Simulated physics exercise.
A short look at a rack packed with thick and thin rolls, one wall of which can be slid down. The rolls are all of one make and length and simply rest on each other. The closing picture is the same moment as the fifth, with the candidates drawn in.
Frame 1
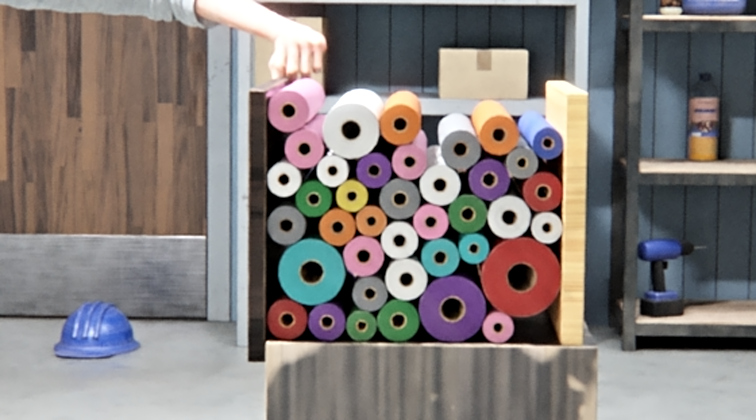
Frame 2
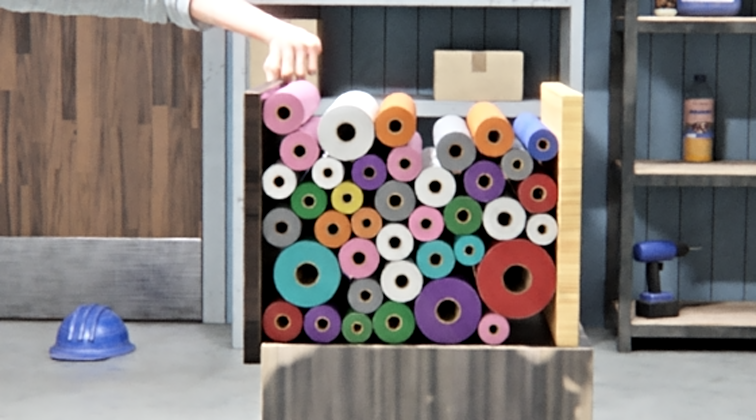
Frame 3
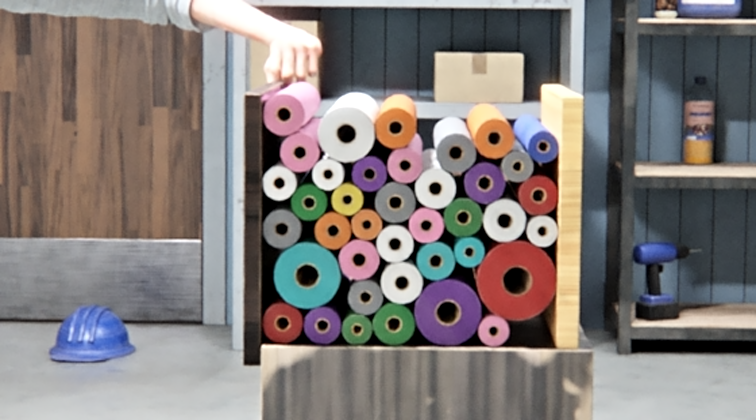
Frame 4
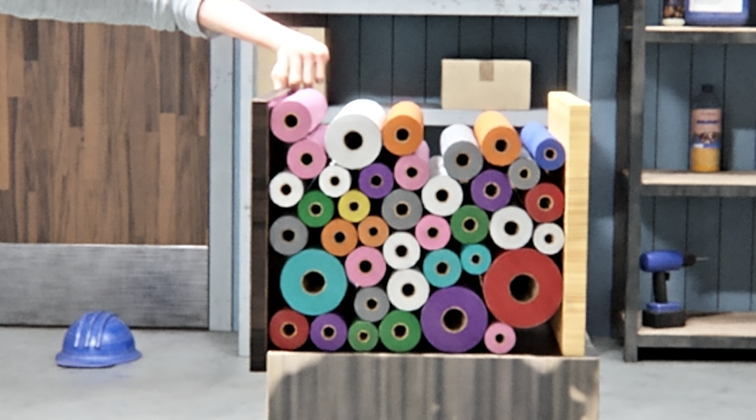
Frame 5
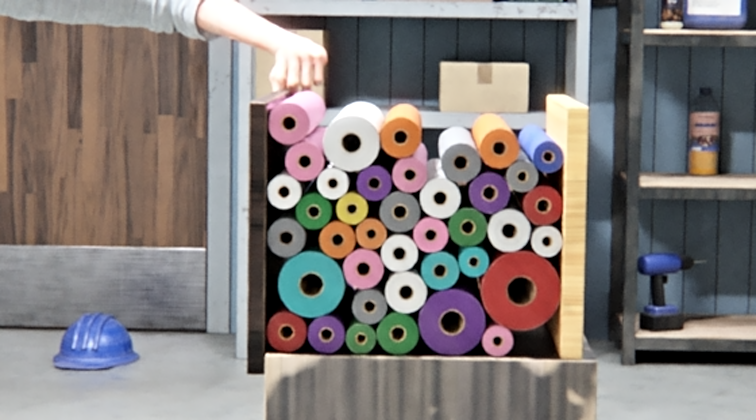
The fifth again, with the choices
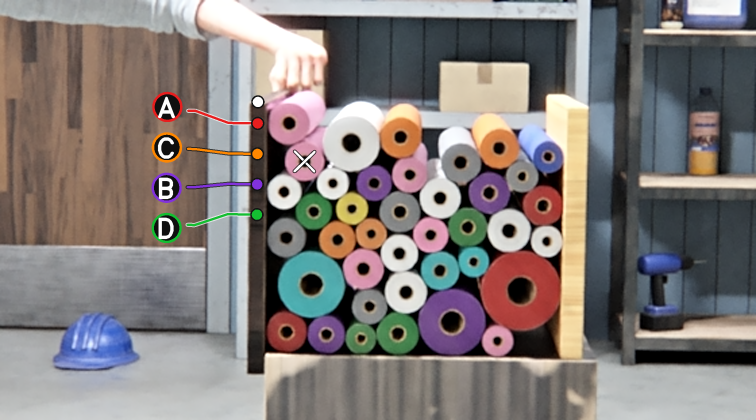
A hand rests on the pink roll at the top left of a rack packed with thick and thin coloured rolls, barely moving, while the whole view shifts slightly and the rolls stay in place between the side boards.
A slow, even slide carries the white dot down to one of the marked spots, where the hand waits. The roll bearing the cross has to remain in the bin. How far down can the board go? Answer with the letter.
D is the limit.
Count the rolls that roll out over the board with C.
At C the number is none.
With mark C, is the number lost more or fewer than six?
Fewer than six.
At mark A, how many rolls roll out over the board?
At A the number is none.
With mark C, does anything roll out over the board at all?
No.
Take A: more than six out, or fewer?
Fewer than six.
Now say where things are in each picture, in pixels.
In the first frame, a green roll (468, 214); a pink roll (409, 162); an orange roll (400, 124).
In the second frame, an orange roll (395, 126); side board (268, 209).
In the third frame, a red roll (283, 323); a pink roll (494, 331).
In the fourth frame, a turquoise roll (442, 268); an orange roll (374, 231).
In the fifth frame, a white roll (333, 183); a green roll (468, 227); a pink roll (410, 175).
On the marked copy, A at (258, 124); B at (257, 185); C at (258, 154); D at (257, 214); the cross at (304, 161); the white dot at (258, 102).
Taking D. A third of the way, top of the board (267, 156).
Two thirds of the way, top of the board (267, 214).
When it is over, top of the board (267, 214), one out over the board, the crossed one still inside.
As for the rest, A keeps the crossed one inside; B keeps the crossed one inside; C keeps the crossed one inside.
